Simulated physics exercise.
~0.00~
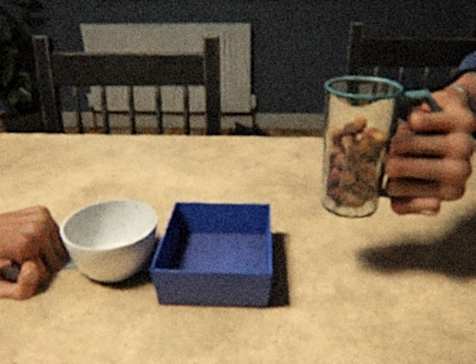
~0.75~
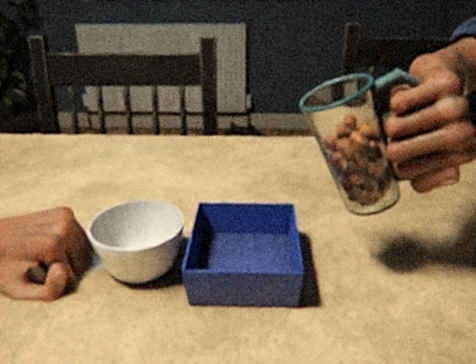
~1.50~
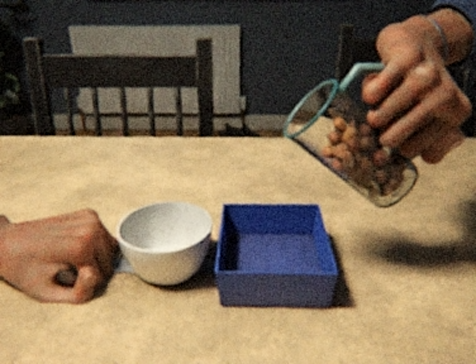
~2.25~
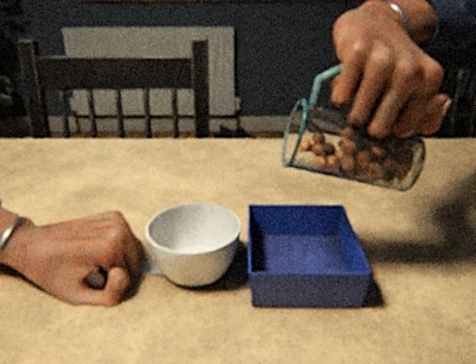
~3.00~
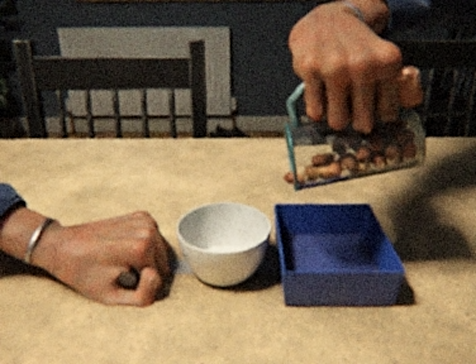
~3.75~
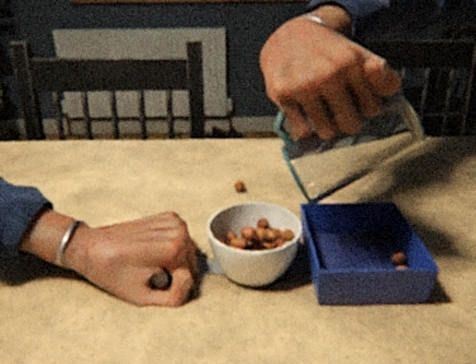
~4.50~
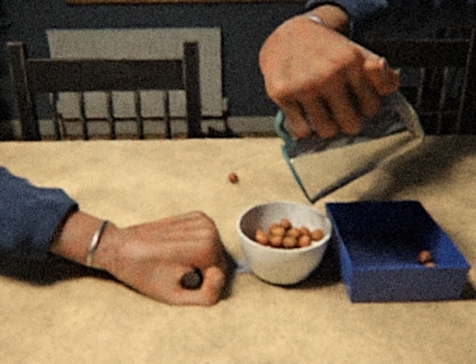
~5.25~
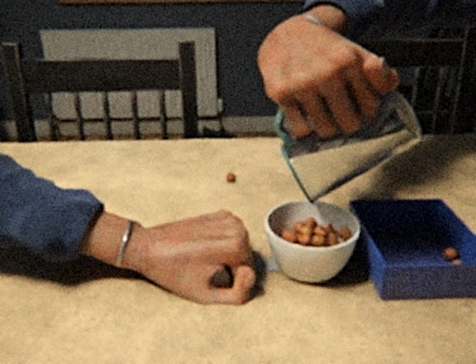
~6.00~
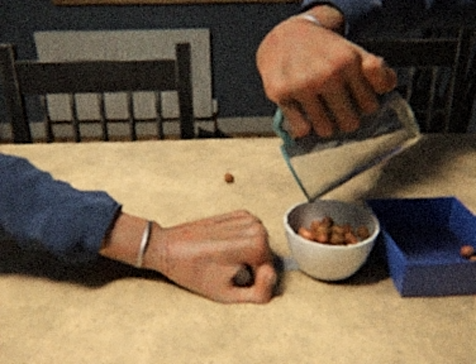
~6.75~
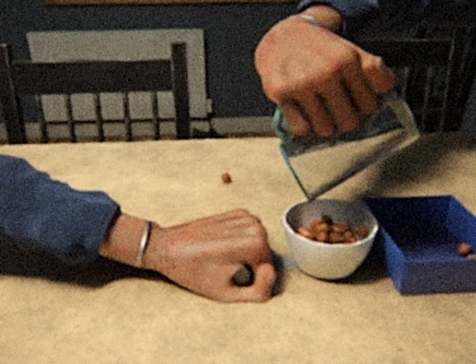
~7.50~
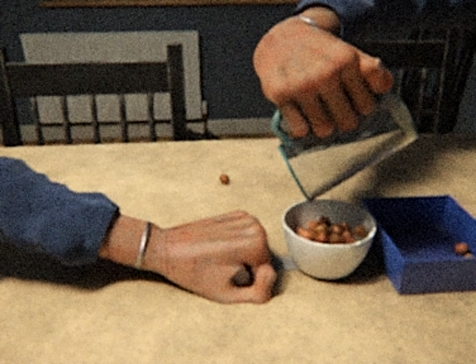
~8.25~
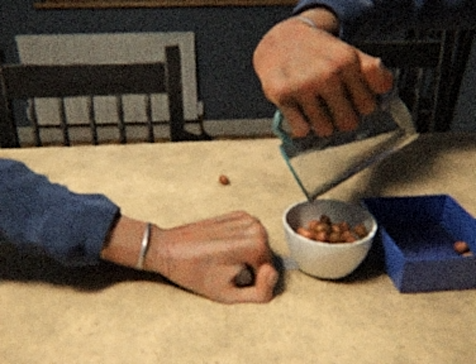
At a table, a hand tips nuts from a glass cup, mostly into a white bowl.
